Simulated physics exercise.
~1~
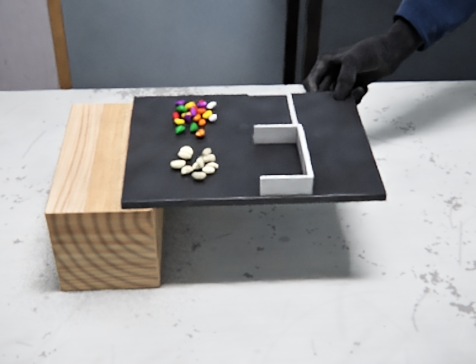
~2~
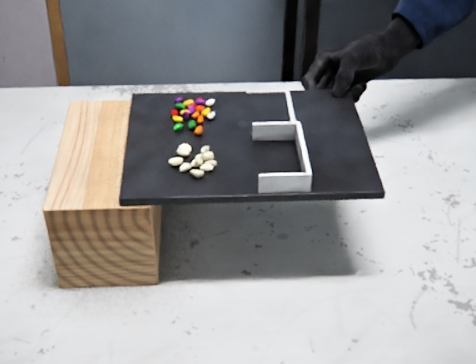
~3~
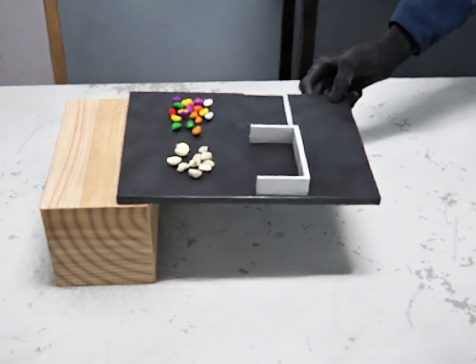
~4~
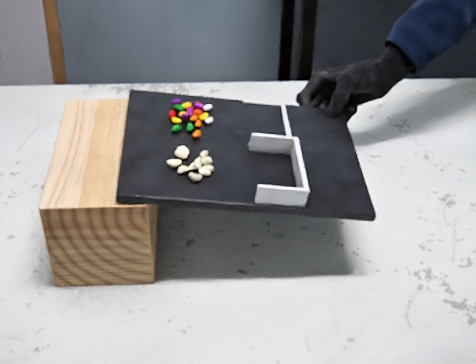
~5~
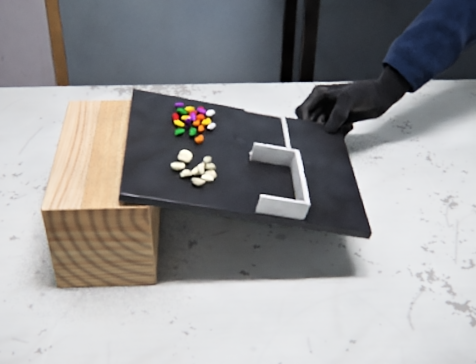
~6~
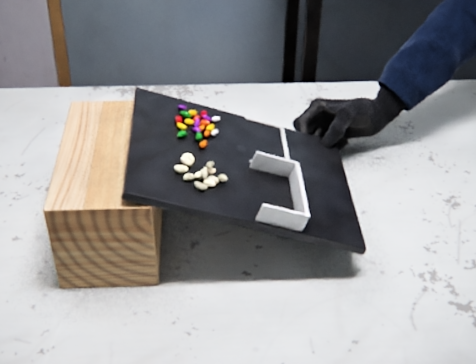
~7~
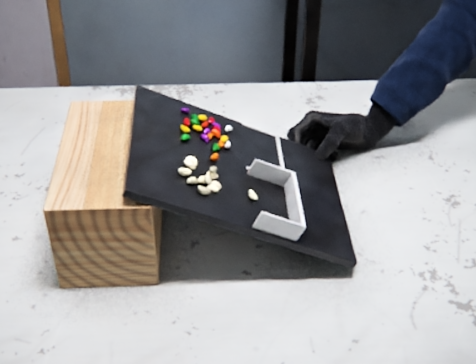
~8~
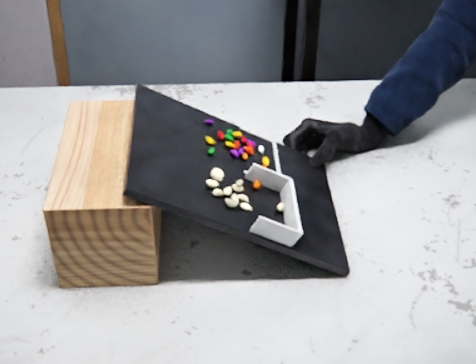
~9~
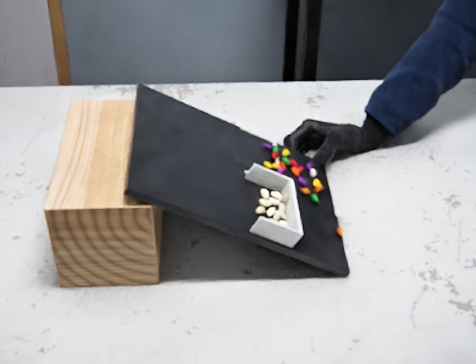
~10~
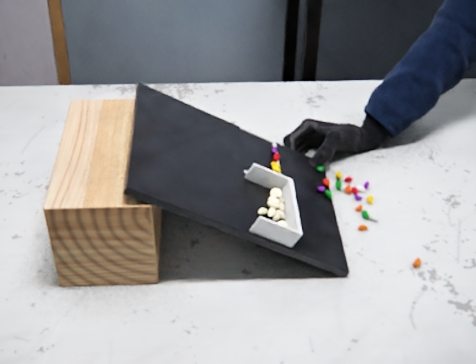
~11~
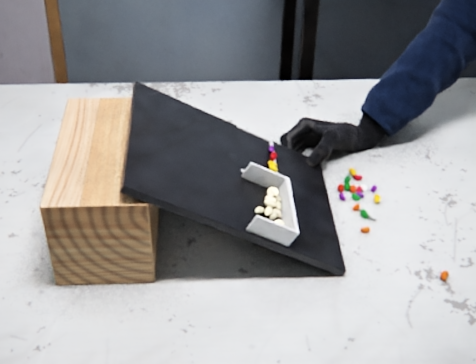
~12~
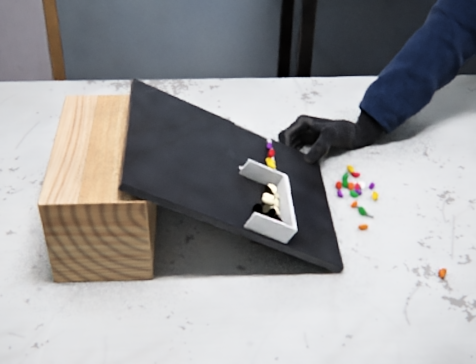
A gloved hand lowers a black board, and white pieces gather while most colourful ones spill off.
